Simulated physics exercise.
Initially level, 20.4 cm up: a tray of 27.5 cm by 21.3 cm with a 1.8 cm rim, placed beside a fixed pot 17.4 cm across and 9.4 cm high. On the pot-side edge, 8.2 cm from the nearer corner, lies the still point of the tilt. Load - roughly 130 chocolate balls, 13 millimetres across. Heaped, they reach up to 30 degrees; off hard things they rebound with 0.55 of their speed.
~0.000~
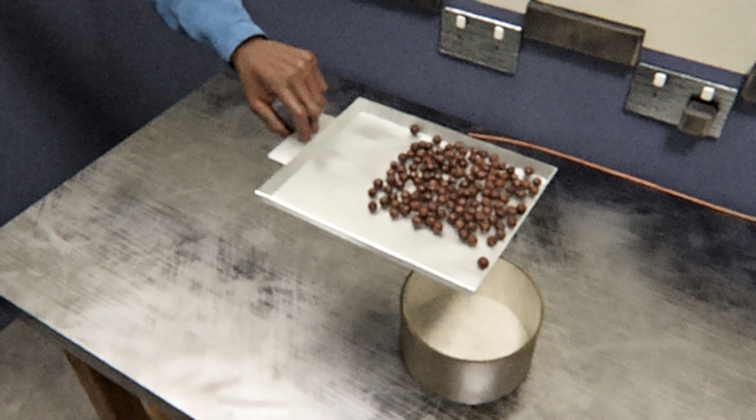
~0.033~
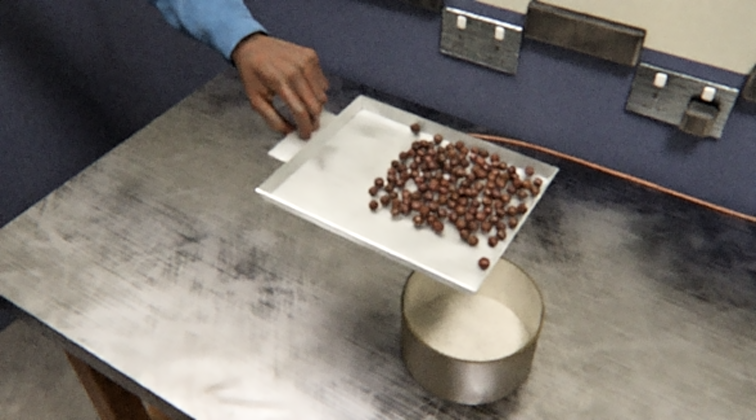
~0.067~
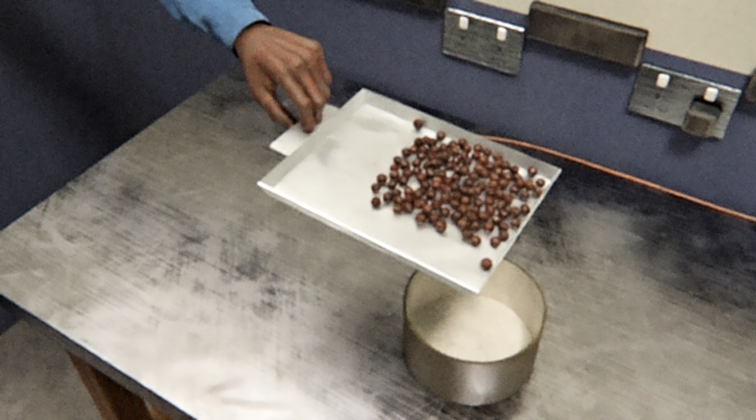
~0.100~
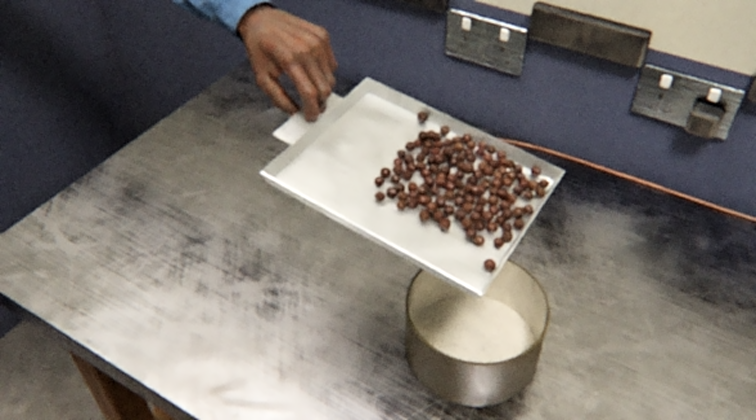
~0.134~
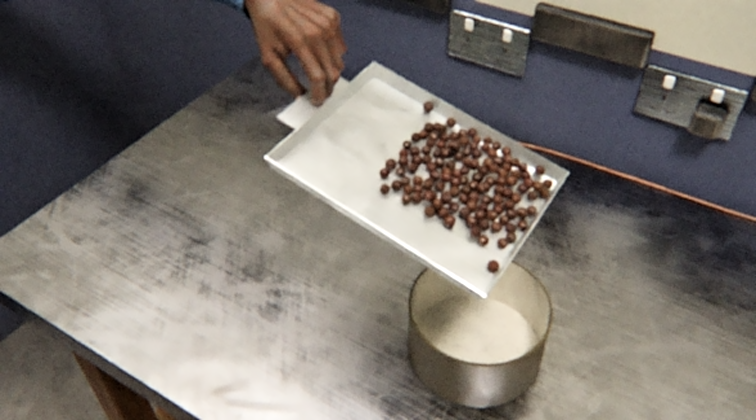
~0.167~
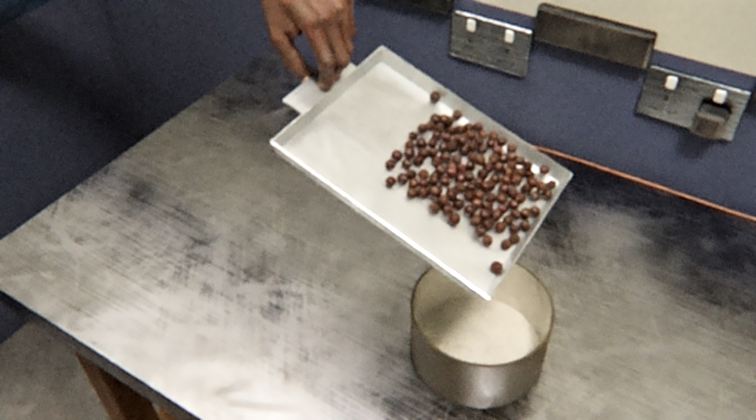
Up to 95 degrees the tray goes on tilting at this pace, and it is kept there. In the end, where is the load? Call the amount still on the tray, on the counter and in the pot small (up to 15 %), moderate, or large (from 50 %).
At the end, tray: Small, counter: Large, pot: Small.
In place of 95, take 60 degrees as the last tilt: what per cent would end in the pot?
Estimated share: About 10 %.
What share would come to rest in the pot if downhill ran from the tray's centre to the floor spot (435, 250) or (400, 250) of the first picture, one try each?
Near 35 and 50 percent, in that order.
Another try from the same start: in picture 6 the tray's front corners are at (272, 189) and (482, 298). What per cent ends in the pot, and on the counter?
In the pot: 60 per cent; on the counter: 40 per cent.
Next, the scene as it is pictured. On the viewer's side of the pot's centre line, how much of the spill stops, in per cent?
About 40 per cent.
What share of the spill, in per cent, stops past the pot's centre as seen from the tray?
Share past the middle: Roughly 100 percent.
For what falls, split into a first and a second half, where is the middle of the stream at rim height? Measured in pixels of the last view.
(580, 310) or so first, later (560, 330).
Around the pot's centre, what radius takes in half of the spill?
I'd say around 22 centimetres.
After 0.39 s, tilt 59 degrees; the tray holds 100 %, the pot 0 %.
After 0.53 s, tilt 83 degrees; the tray holds 90 %, the pot 0 %.
After 0.81 s, tilt 95 degrees; the tray holds 0 %, the pot 5 %.
At rest (2.1 s), tray 0 %, counter 95 %, pot 5 %.
